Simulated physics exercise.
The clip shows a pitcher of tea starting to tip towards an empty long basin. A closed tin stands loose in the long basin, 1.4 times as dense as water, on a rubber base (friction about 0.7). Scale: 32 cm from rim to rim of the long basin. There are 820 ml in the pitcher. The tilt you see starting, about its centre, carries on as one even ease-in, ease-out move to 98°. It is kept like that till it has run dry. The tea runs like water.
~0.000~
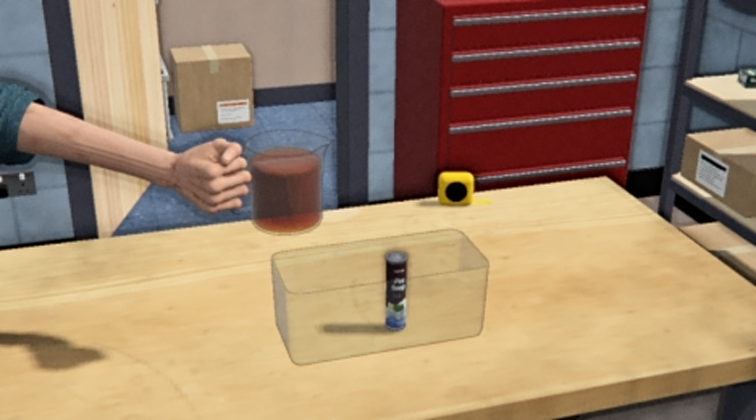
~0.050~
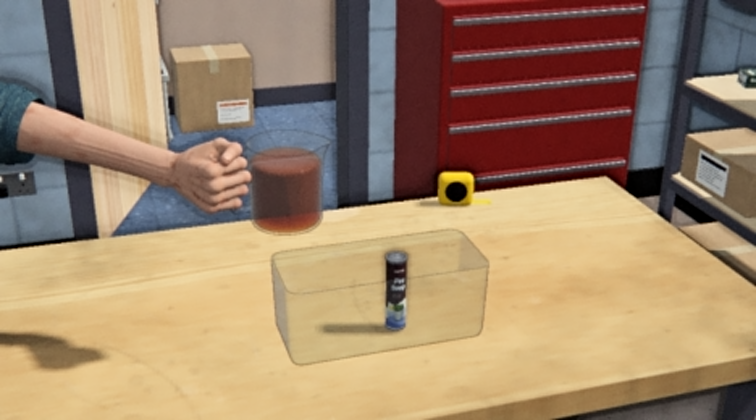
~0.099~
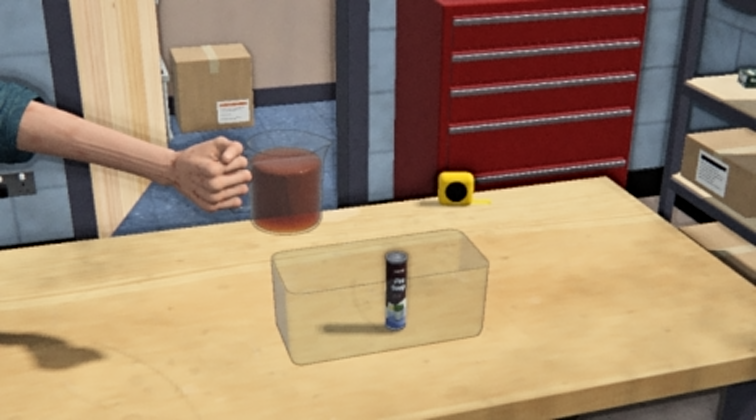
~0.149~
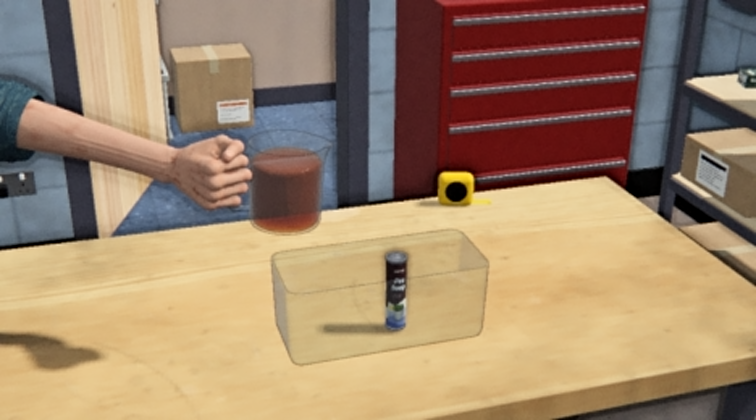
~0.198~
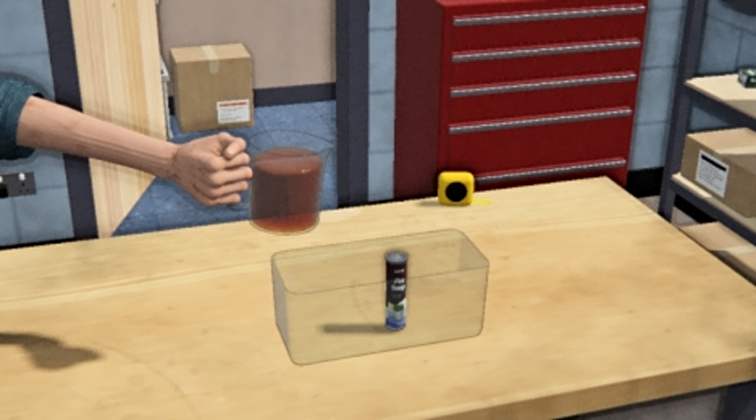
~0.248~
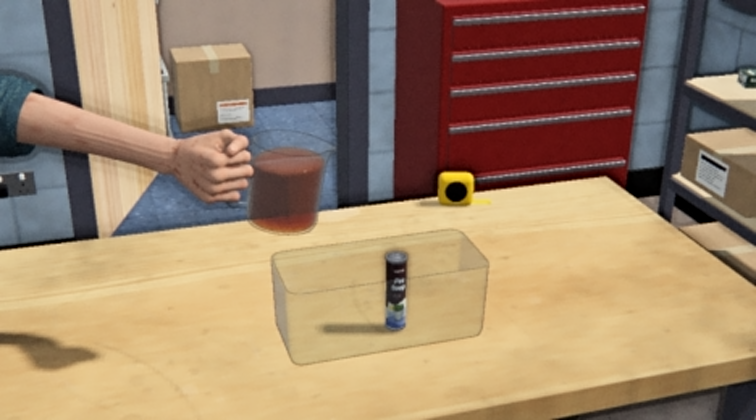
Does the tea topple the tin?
The tin topples.
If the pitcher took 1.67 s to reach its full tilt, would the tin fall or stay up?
Then it topples.
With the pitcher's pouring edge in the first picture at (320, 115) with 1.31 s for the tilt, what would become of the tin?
Then it topples.
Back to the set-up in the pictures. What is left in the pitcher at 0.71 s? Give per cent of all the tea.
About 90 per cent.
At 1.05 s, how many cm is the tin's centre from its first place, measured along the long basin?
Some 0 cm.
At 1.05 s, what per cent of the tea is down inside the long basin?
Near 38 in a hundred.
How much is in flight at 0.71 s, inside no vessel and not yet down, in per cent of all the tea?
Some 10 per cent.
By 0.71 s the tilt is 57° and 89 per cent is still to pour; the tin stands where it began.
By 1.05 s the tilt is 90° and 42 per cent is still to pour; the tin stands where it began.
By 1.41 s the tilt is 98° and 8 per cent is still to pour; the tin lies on its side.
By 1.80 s the tilt is 98° and 1 per cent is still to pour; the tin lies on its side.
At rest the tin lies on its side.
